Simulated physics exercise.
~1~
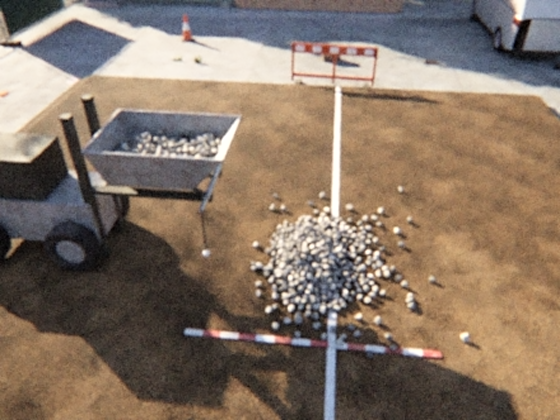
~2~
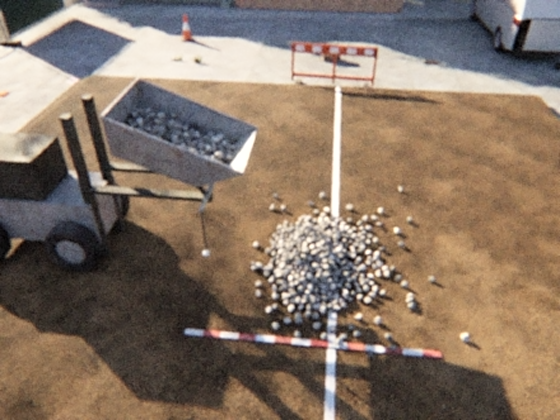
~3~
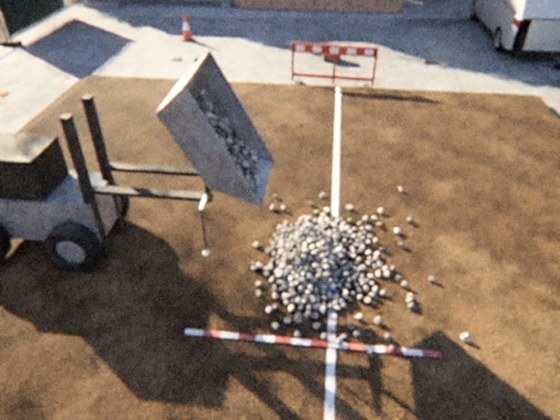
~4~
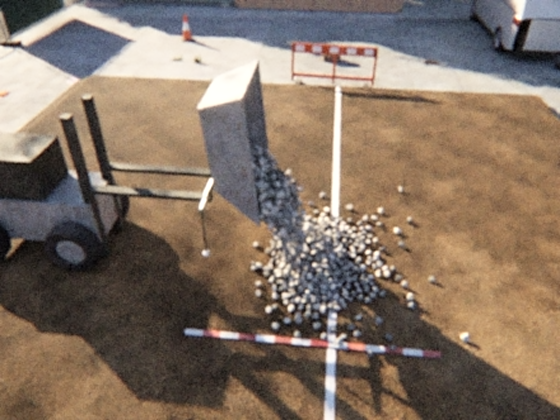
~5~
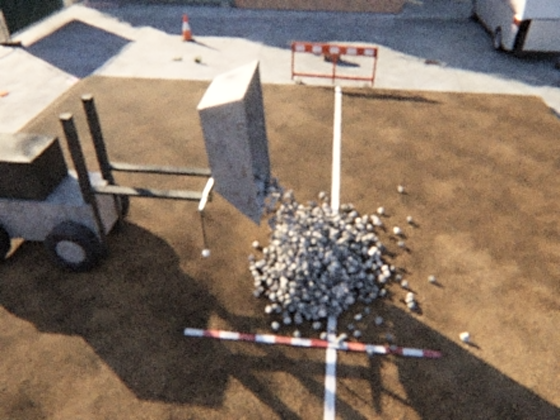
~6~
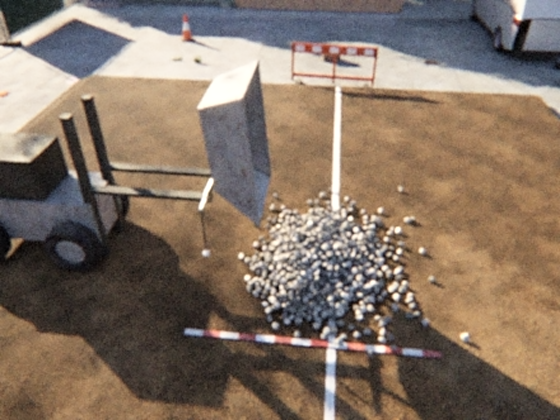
A raised skip on a fork truck tips grey stones onto a pile, widening it.
